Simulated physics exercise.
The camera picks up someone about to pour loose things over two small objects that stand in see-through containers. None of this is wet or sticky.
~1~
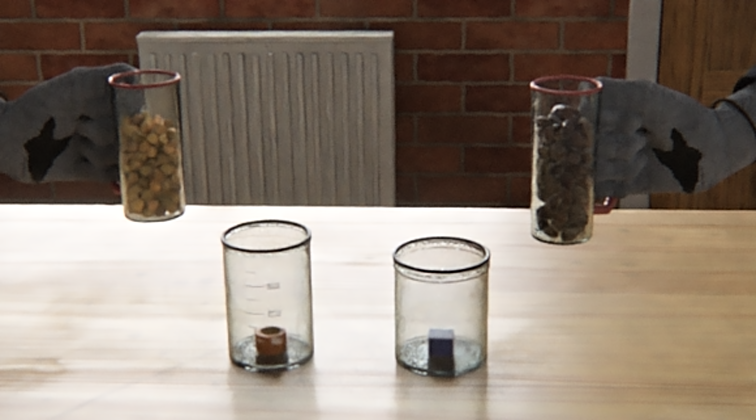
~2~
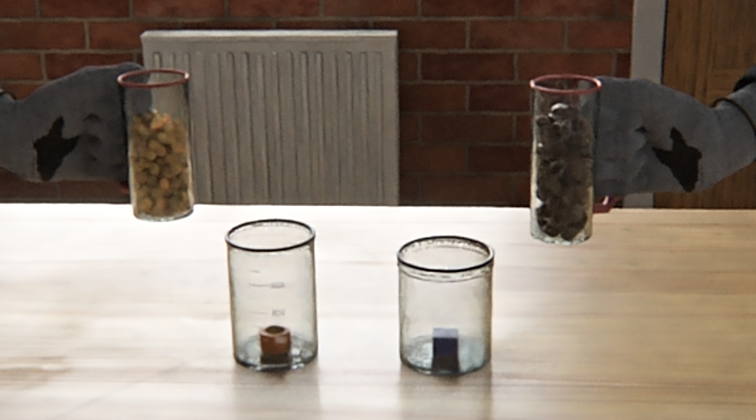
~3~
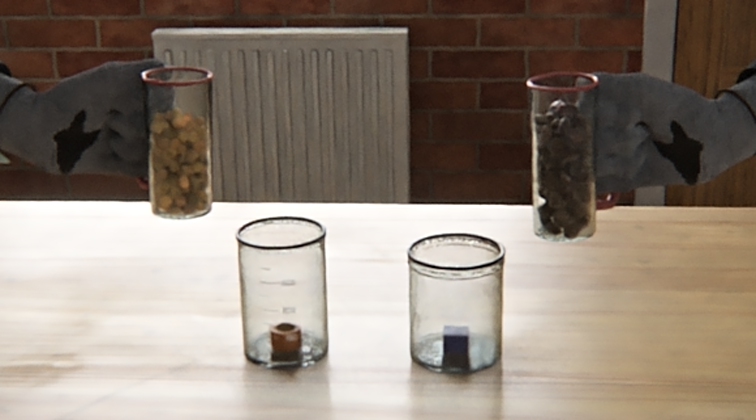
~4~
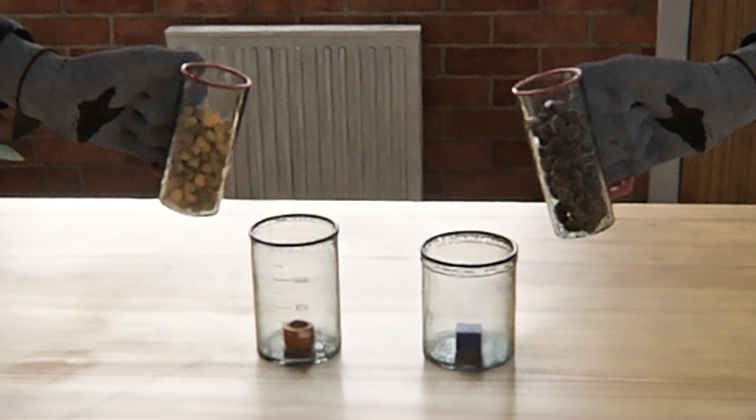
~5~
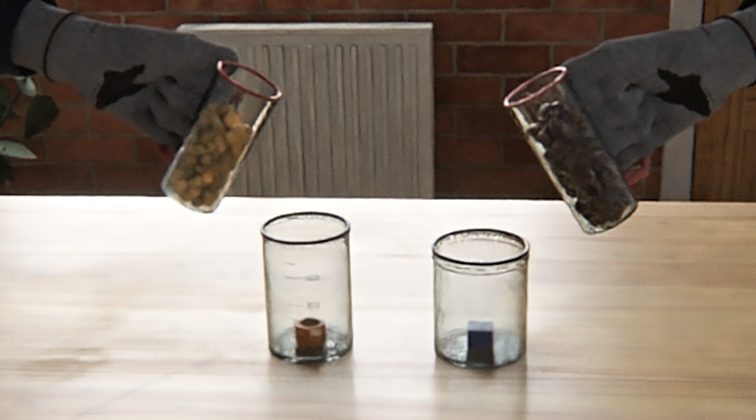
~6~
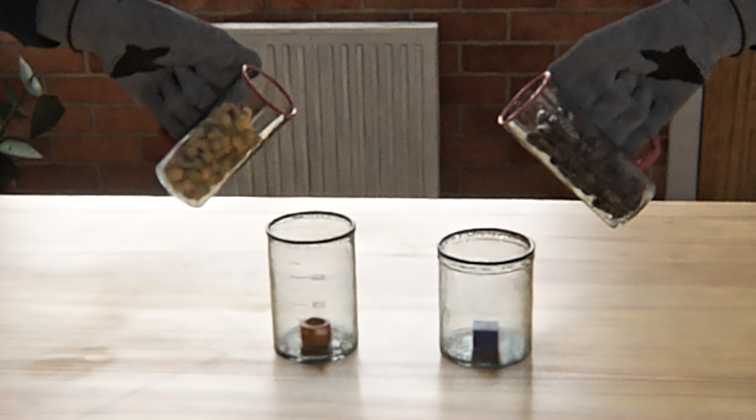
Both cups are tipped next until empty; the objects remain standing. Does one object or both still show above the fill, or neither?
Left object: Hidden; right object: Hidden.
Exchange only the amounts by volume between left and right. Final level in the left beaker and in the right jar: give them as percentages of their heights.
The left would fill to around 55, the right to around 45.
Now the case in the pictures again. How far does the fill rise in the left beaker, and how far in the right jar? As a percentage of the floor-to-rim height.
I'd put the left at close to 45 and the right at close to 50.
Then, 0.54 s later than the last frame, left beaker empty, all of its cupful still in the cup; right jar empty, all of its cupful still in the cup.
Then, 1.01 s later than the last frame, left beaker nearly empty, the larger part of its cupful still in the cup; right jar nearly empty, the larger part of its cupful still in the cup.
Then, 1.42 s later than the last frame, left beaker a third full, none of its cupful still in the cup; right jar half full, none of its cupful still in the cup.
When it is over, left beaker half full (surface near (314, 289)), nothing beside it; right jar half full (surface near (486, 294)), nothing beside it; the left thing is covered; the right thing is covered.
